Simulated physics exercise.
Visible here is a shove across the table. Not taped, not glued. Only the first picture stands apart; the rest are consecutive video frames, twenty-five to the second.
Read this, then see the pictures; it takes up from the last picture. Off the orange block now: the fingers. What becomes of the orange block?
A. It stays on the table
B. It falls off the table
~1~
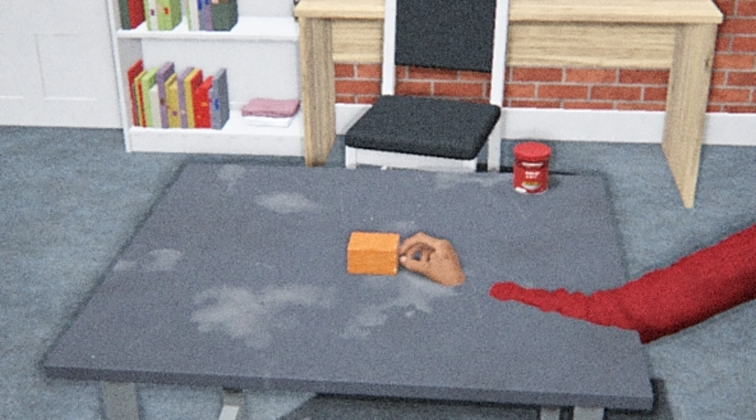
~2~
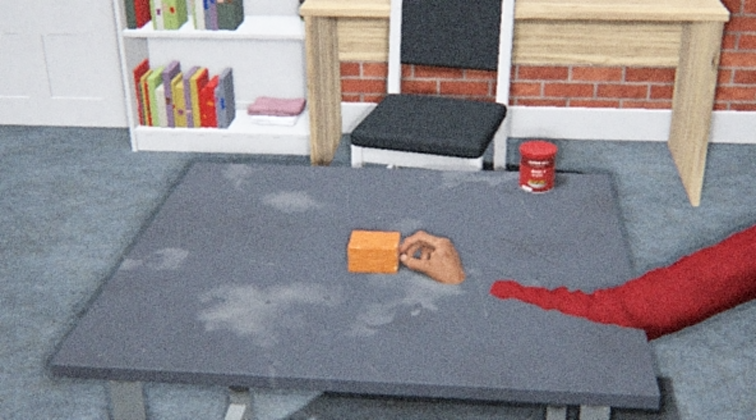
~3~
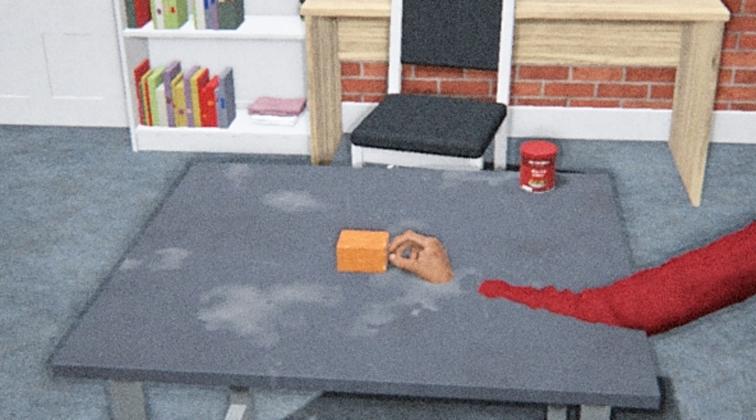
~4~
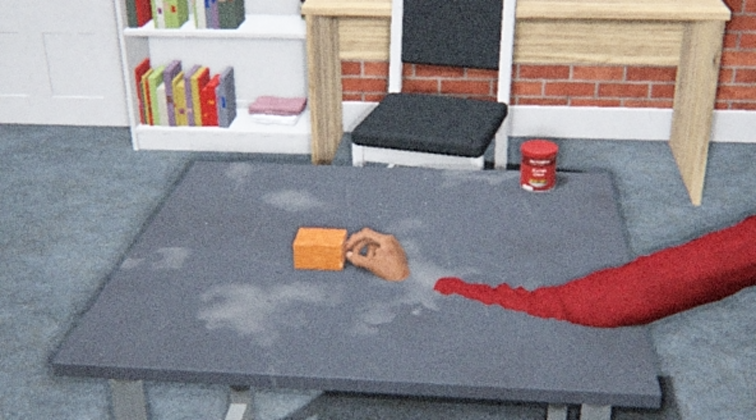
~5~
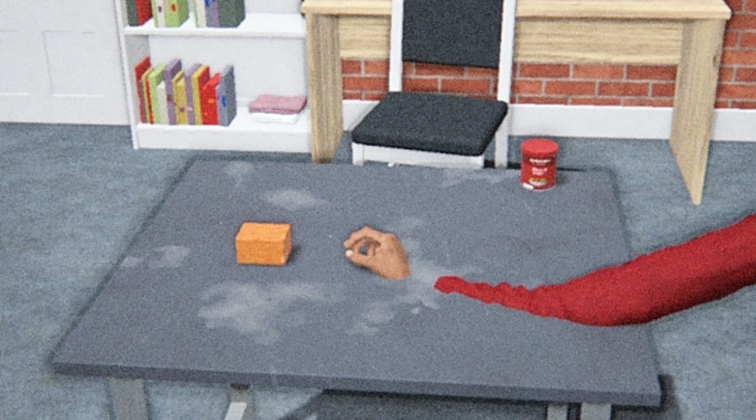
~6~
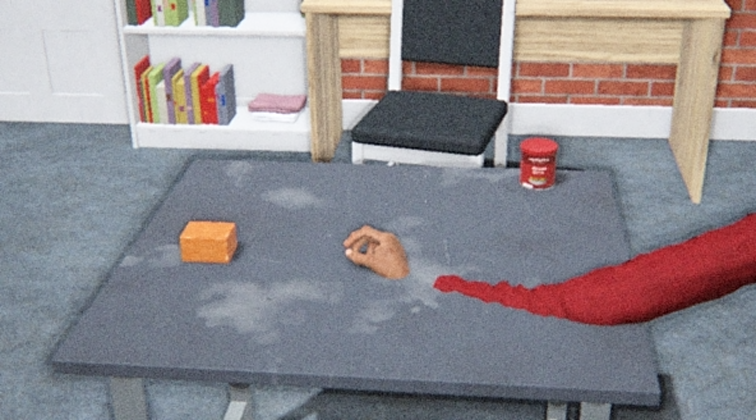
B.
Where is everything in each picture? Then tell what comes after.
Under the hand; orange block (374, 254), in the first frame.
Under the hand; orange block (375, 252), in the second frame.
Under the hand; orange block (363, 252), in the third frame.
Orange block (321, 249), in the fourth frame.
Orange block (264, 244) shifted about its own width, in the fifth frame.
Orange block (209, 242) shifted well along, in the sixth frame.
Then, 0.10 s on from there, orange block now off the table.
Then, 0.20 s on from there, things are still on the move.
Then, 0.40 s on from there, as before.
In the end, off the table, orange block.
